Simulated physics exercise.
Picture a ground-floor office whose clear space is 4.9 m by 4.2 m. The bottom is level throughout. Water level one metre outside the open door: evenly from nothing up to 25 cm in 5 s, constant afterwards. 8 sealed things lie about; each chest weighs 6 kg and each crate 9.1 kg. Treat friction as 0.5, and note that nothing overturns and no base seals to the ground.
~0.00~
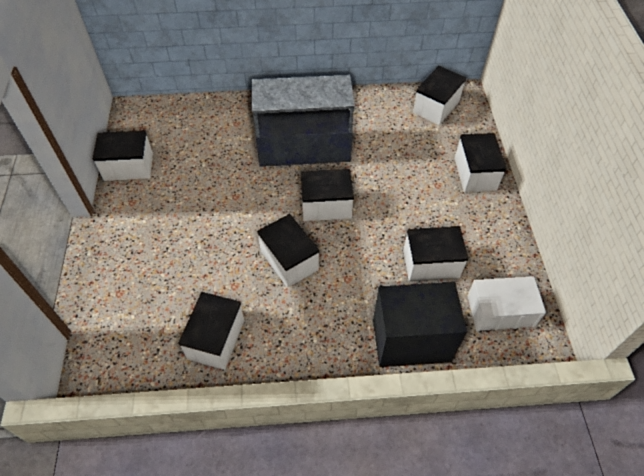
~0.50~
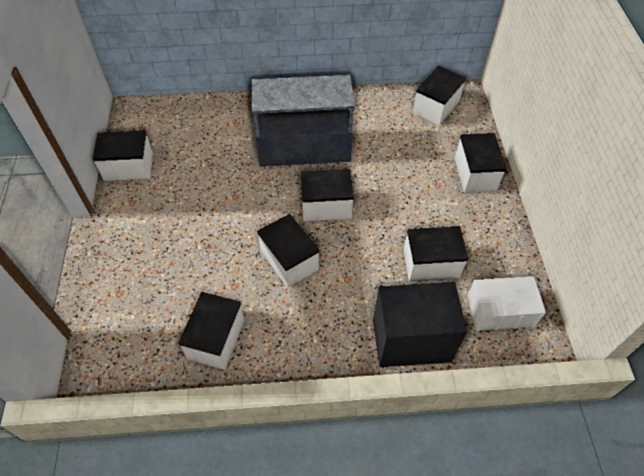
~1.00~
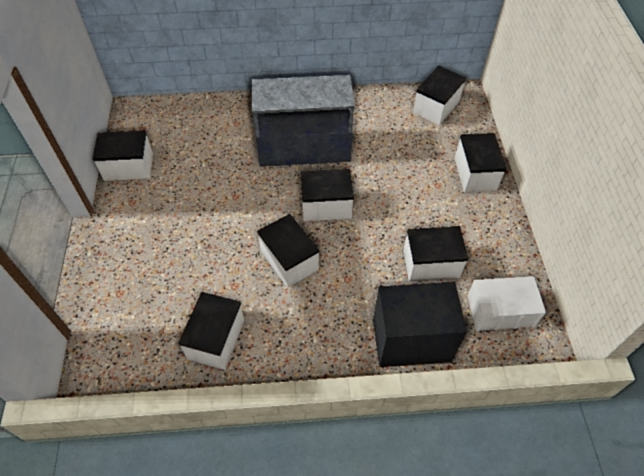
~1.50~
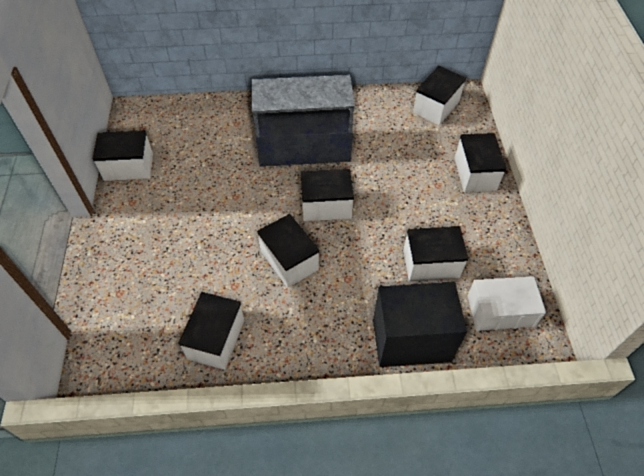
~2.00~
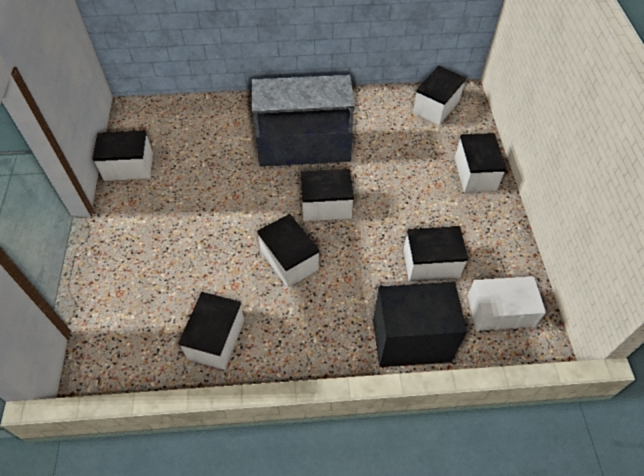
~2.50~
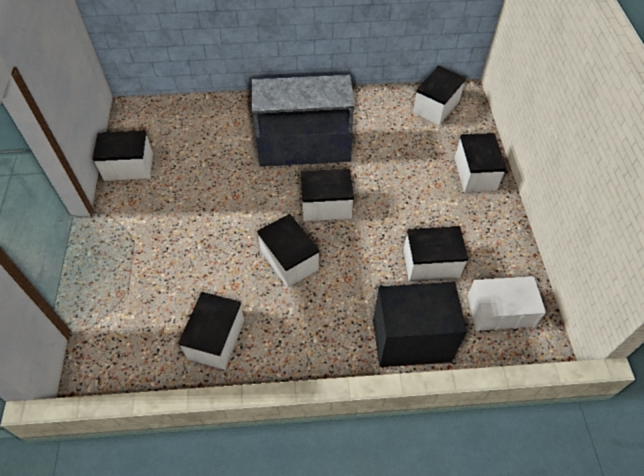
Bluish water spreading outside a walled room, then creeping through the left opening onto speckled flooring, while scattered blocks remain still.
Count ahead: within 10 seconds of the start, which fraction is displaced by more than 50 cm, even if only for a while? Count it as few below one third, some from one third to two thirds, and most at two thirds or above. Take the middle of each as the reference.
Most.
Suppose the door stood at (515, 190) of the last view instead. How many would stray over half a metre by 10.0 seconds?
Result: 6 of them.
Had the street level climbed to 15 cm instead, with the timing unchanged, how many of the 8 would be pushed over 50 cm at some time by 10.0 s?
I count 4 of them in that case.
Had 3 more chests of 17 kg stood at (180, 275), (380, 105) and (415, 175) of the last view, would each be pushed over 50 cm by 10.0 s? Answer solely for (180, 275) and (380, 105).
In that order: Beyond the mark, within the mark.
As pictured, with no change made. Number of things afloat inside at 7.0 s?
Tally: 4 of them.
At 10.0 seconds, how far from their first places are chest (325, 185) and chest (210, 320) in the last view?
Net displacement, in order: 200 cm; 140 cm.
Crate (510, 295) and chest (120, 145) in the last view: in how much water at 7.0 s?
Around 3 cm and 0 cm.
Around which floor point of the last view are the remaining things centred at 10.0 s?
I'd put it around (390, 195).
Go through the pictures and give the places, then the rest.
The first frame shows a chest at (438, 244), on the bottom; a chest at (210, 322), on the bottom; 0.0 m2 under water; 0 of 8 have shifted.
The second frame shows a chest at (438, 244), on the bottom; a chest at (210, 322), on the bottom; 0.0 m2 under water; 0 of 8 have shifted.
The third frame shows a chest at (438, 244), on the bottom; a chest at (210, 322) rests on the ground; water covers 0.0 m2; 0 of 8 have shifted.
The fourth frame shows a chest at (438, 244), on the bottom; a chest at (210, 322), on the bottom; 0.0 m2 under water; 0 of 8 have shifted.
The fifth frame shows a chest at (438, 244), on the bottom; a chest at (210, 322), on the bottom; water covers 0.0 m2; 0 of 8 have shifted.
The sixth frame shows a chest at (438, 244) rests on the ground; a chest at (210, 322), on the bottom; water covers 0.6 m2; 0 of 8 have shifted.
After 3.5 s 0 of 8 are over 50 cm from their spots; 0 afloat.
After 4.5 s 0 of 8 are over 50 cm from their spots; 0 afloat.
After 7.0 s 4 of 8 are over 50 cm from their spots; 4 afloat.
After 10.0 s 6 of 8 are over 50 cm from their spots, and 6 have been at some point; 7 afloat.
